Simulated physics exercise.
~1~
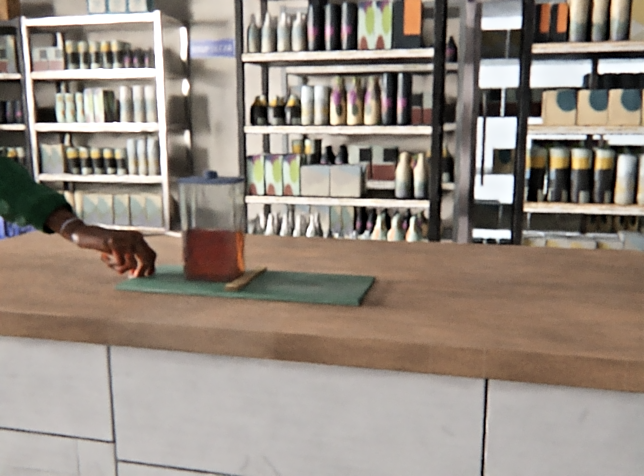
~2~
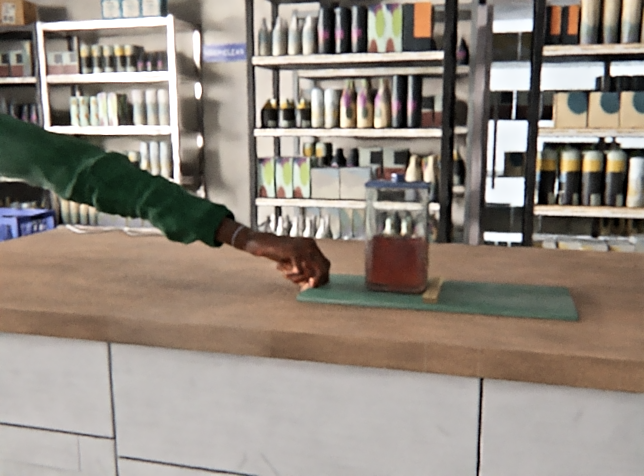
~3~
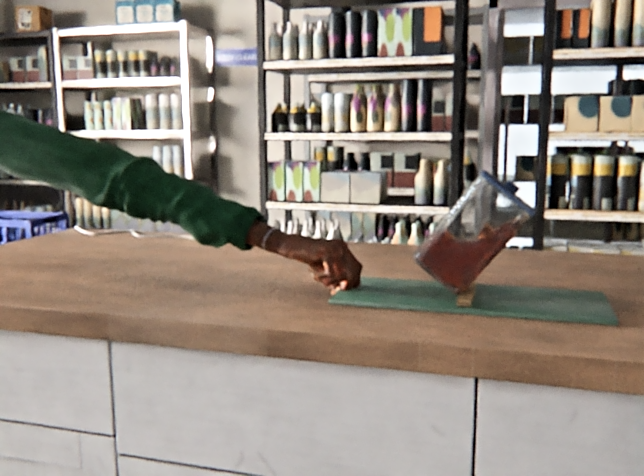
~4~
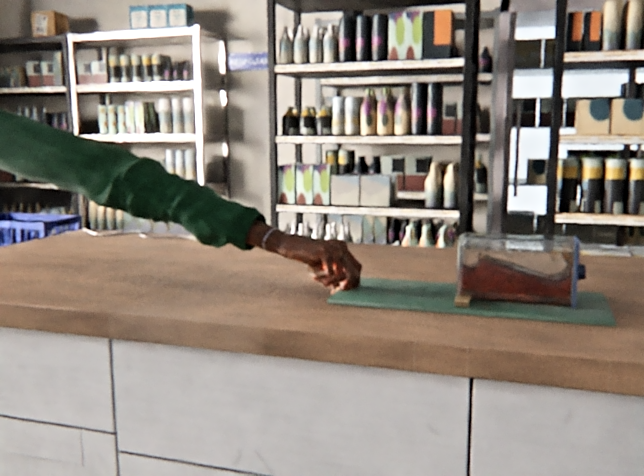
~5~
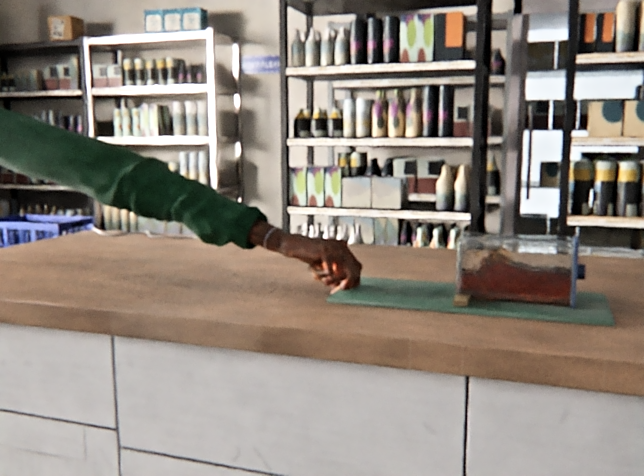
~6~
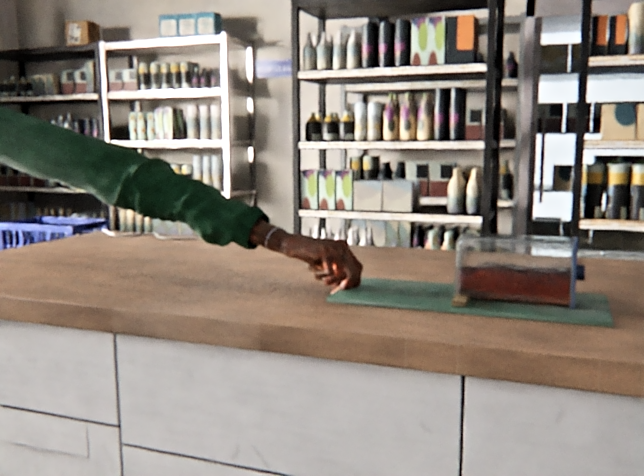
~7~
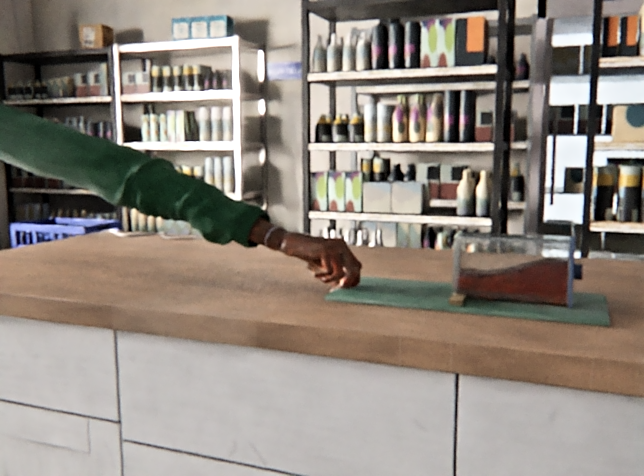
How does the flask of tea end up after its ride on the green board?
The flask topples over to the right and ends up lying on its side on the board, with the tea still inside.
A clear capped flask partly filled with reddish-brown tea rode to the right on a green board as a hand in a green sleeve followed along the wooden counter, then it tipped over rightward when the board stopped and ended up lying on its side.
